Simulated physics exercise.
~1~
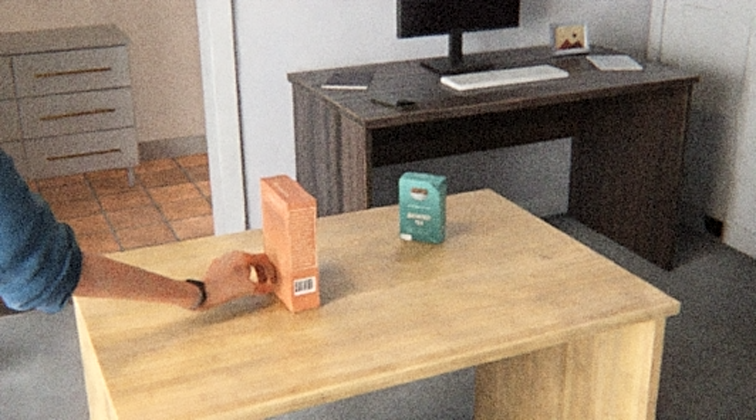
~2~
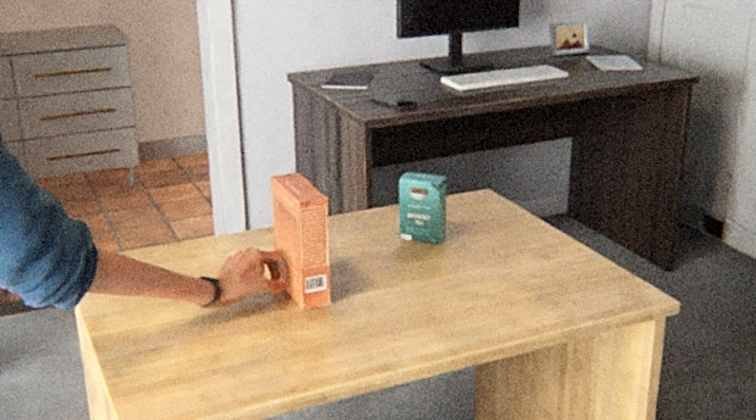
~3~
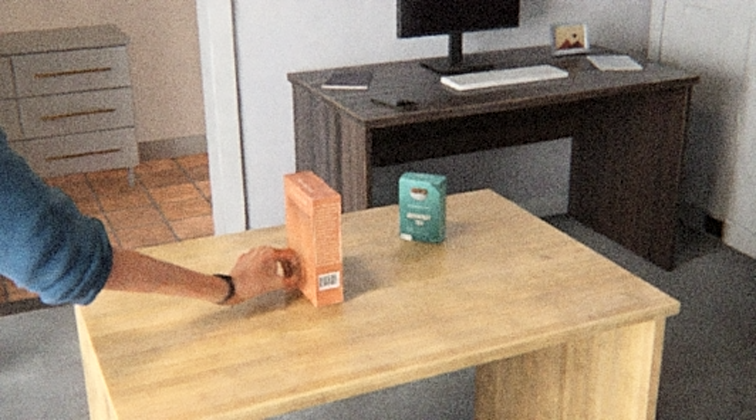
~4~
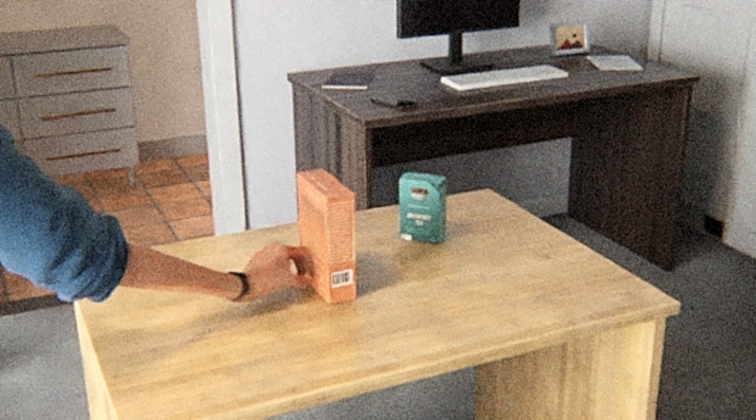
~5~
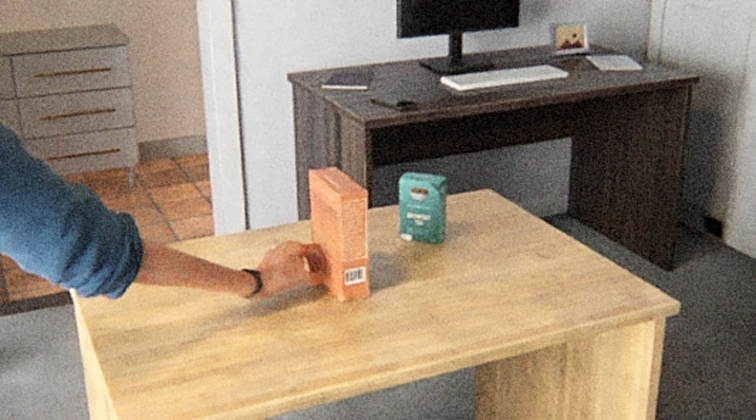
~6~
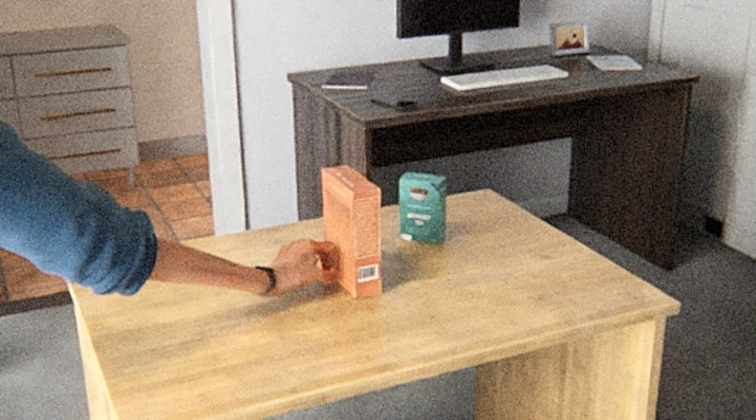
An orange box stands upright on a pale wooden table, with a hand reaching in from the left to touch its side. The view looks down at an angle into a room, where a smaller turquoise box stands farther back on the table, to the right. Behind are a dark desk with a monitor and white keyboard, and a grey chest of drawers at the left. The hand pushes the orange box gradually to the right, and it slides upright toward the turquoise one. It ends still standing, the hand against it, while the turquoise box has stayed put.
